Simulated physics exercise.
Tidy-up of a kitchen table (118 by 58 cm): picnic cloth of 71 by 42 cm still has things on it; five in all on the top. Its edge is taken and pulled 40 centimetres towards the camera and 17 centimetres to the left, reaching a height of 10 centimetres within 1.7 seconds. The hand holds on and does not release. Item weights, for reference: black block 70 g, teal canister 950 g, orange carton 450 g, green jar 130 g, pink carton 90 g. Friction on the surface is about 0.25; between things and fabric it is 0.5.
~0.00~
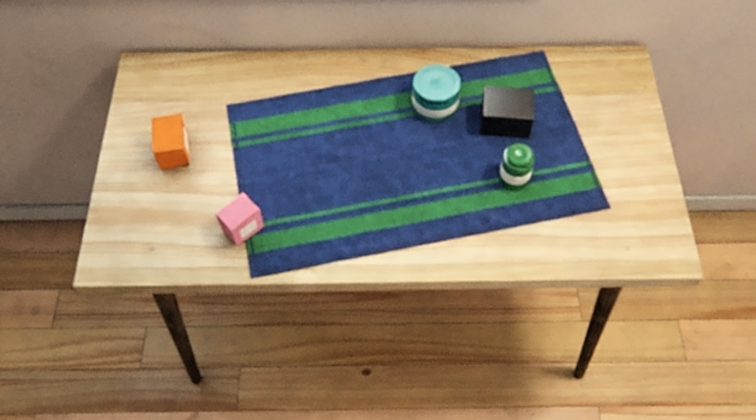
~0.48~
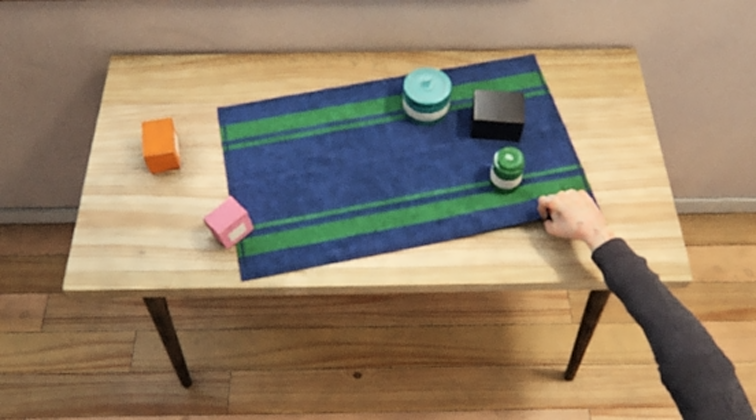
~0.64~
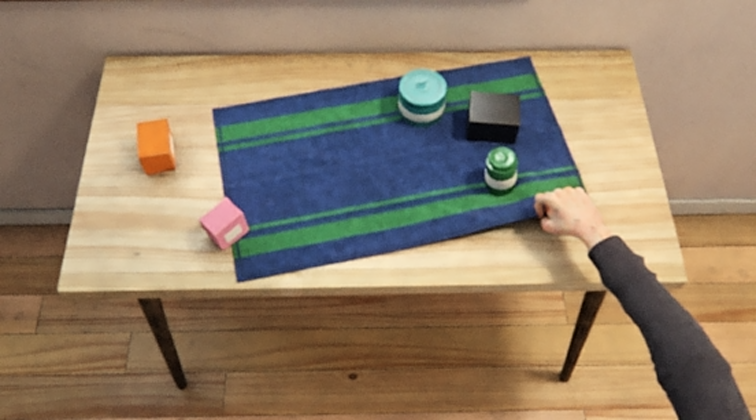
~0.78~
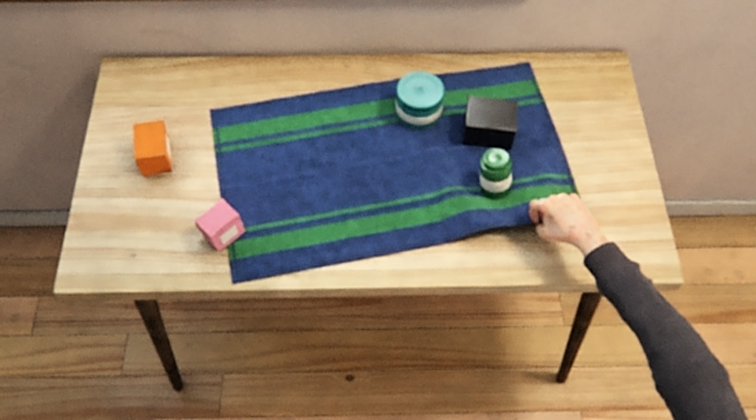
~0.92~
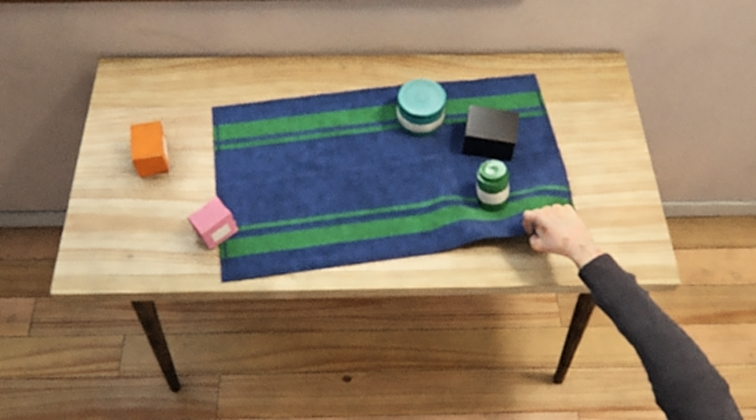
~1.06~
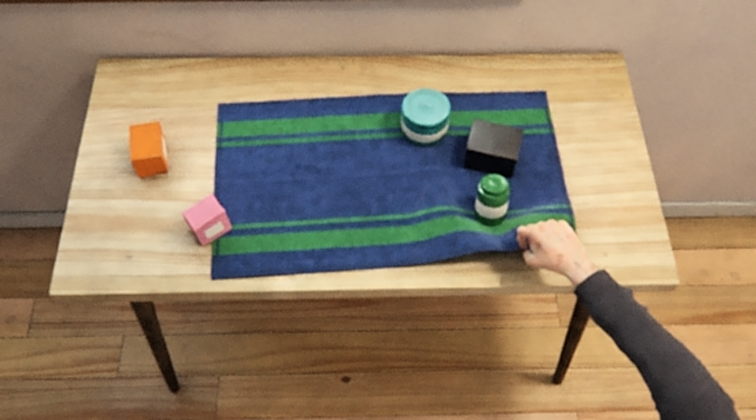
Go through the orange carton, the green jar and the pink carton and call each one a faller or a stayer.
Orange carton: Stayer. Green jar: Faller. Pink carton: Stayer.
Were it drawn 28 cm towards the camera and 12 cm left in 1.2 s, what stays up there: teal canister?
Result - teal canister: Still on top.
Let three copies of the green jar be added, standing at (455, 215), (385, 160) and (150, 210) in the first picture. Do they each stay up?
In turn: Drops off, drops off, remains.
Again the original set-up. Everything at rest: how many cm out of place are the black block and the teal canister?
About: Black block over the edge, teal canister off the top.
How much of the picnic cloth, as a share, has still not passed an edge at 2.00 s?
About 55 per cent.
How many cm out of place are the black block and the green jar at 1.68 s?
Black block 30 cm, green jar 20 cm.
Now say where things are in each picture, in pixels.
In the first picture, orange carton (167, 132); green jar (520, 153); pink carton (237, 211); picnic cloth corners (251, 278) (226, 105) (544, 50) (611, 208).
In the second picture, picnic cloth corners (242, 281) (217, 108); grip (545, 218).
In the third picture, picnic cloth corners (238, 282) (212, 109); grip (542, 216).
In the fourth picture, black block (492, 113); green jar (499, 161); picnic cloth corners (233, 284) (210, 110); grip (536, 222).
In the fifth picture, black block (493, 123); green jar (496, 173); pink carton (210, 215); picnic cloth corners (222, 282) (212, 107); grip (530, 233).
In the sixth picture, orange carton (145, 140); green jar (495, 187); pink carton (204, 211); picnic cloth corners (211, 279) (218, 104) (546, 91); grip (524, 248).
After 1.4 s, 90 % of the picnic cloth is still over the top; green jar 16 cm off its start, pink carton 5 cm off its start, black block 19 cm off its start.
After 1.7 s, 75 % of the picnic cloth is still over the top; green jar on its side, 22 cm off its start, pink carton 4 cm off its start, black block 30 cm off its start.
After 2.0 s, 55 % of the picnic cloth is still over the top; green jar on its side, 32 cm off its start at (468, 326), pink carton 2 cm off its start at (204, 215), black block 43 cm off its start at (513, 313).
After 2.3 s, 45 % of the picnic cloth is still over the top; green jar over the edge, black block over the edge, teal canister 42 cm off its start.
After 3.9 s, 0 % of the picnic cloth is still over the top; green jar over the edge, pink carton 1 cm off its start at (215, 222), orange carton 0 cm off its start at (145, 140), teal canister over the edge.
